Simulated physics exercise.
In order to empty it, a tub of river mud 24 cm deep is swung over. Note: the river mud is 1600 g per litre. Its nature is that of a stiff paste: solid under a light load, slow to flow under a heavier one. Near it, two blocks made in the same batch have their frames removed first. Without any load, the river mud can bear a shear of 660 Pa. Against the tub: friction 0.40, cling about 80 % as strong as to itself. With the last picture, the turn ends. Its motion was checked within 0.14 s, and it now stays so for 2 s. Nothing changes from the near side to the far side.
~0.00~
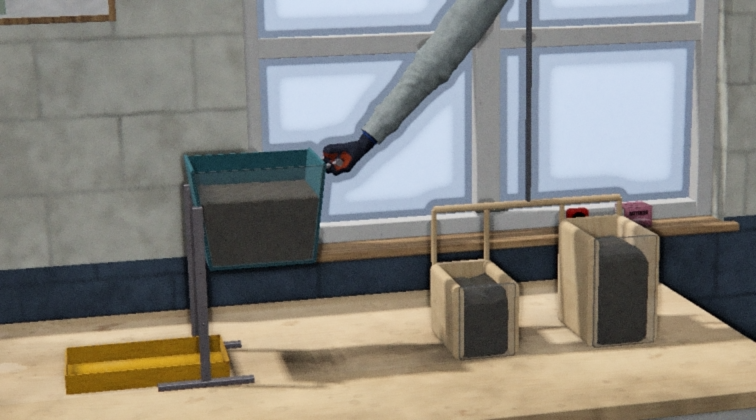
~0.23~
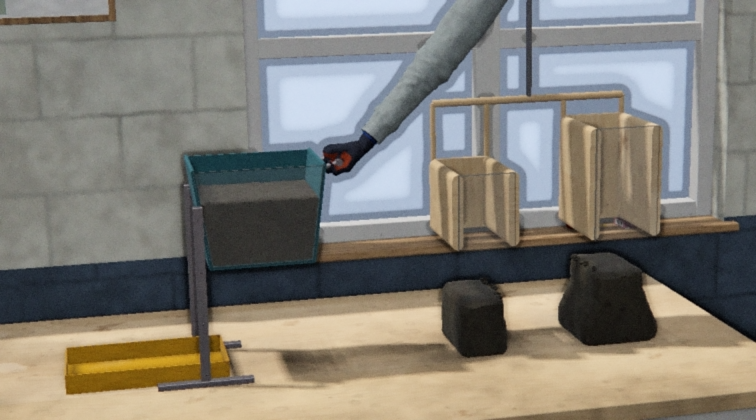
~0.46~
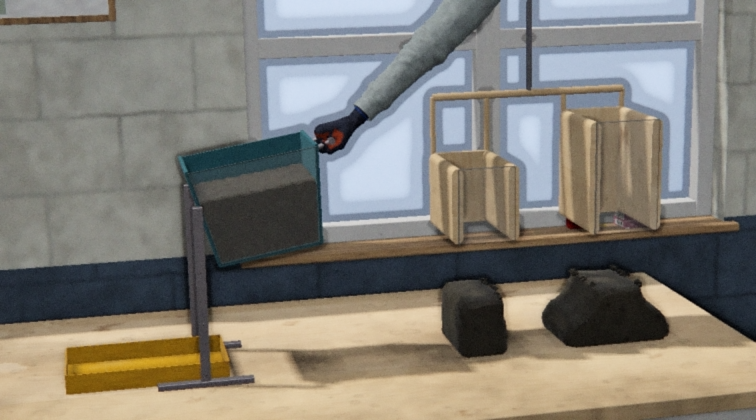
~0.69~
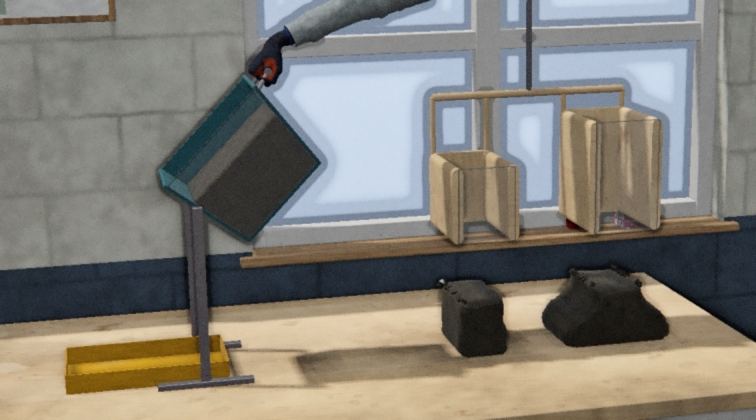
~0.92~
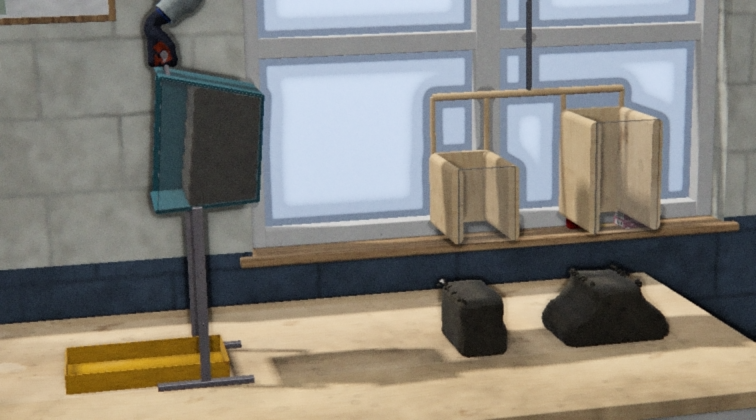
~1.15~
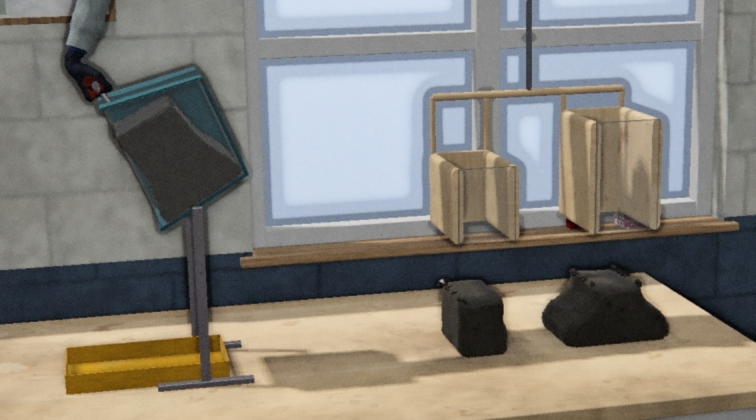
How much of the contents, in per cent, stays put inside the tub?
About 0 per cent.
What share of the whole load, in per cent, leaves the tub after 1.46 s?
Load share from then on: Near 0 %.
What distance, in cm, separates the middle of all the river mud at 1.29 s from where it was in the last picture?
About 16 cm.
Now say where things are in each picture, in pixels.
Handle-side rim at (323, 165), tilt 0 degrees; top of the river mud at (292, 198); blocks stand 16 cm, 25 cm (left to right), in the first frame.
Handle-side rim at (323, 165), tilt 0 degrees; top of the river mud at (292, 198); blocks stand 16 cm, 20 cm (left to right), in the second frame.
Handle-side rim at (315, 146), tilt 9 degrees; top of the river mud at (309, 180); blocks stand 15 cm, 16 cm (left to right), in the third frame.
Handle-side rim at (254, 89), tilt 46 degrees; top of the river mud at (272, 119); blocks stand 15 cm, 16 cm (left to right), in the fourth frame.
Handle-side rim at (161, 81), tilt 85 degrees; top of the river mud at (201, 89); blocks stand 15 cm, 16 cm (left to right), in the fifth frame.
Handle-side rim at (102, 112), tilt 113 degrees; top of the river mud at (169, 108); blocks stand 15 cm, 16 cm (left to right), in the sixth frame.
After 1.29 s, the tub is at 113 degrees and holds 37 %.
After 1.46 s, the tub is at 113 degrees and holds 0 %.
After 1.63 s, the tub is at 113 degrees and holds 0 %.
After 1.80 s, the tub is at 113 degrees and holds 0 %.
After 3.15 s, at the end, the tub is at 113 degrees and holds 0 %.
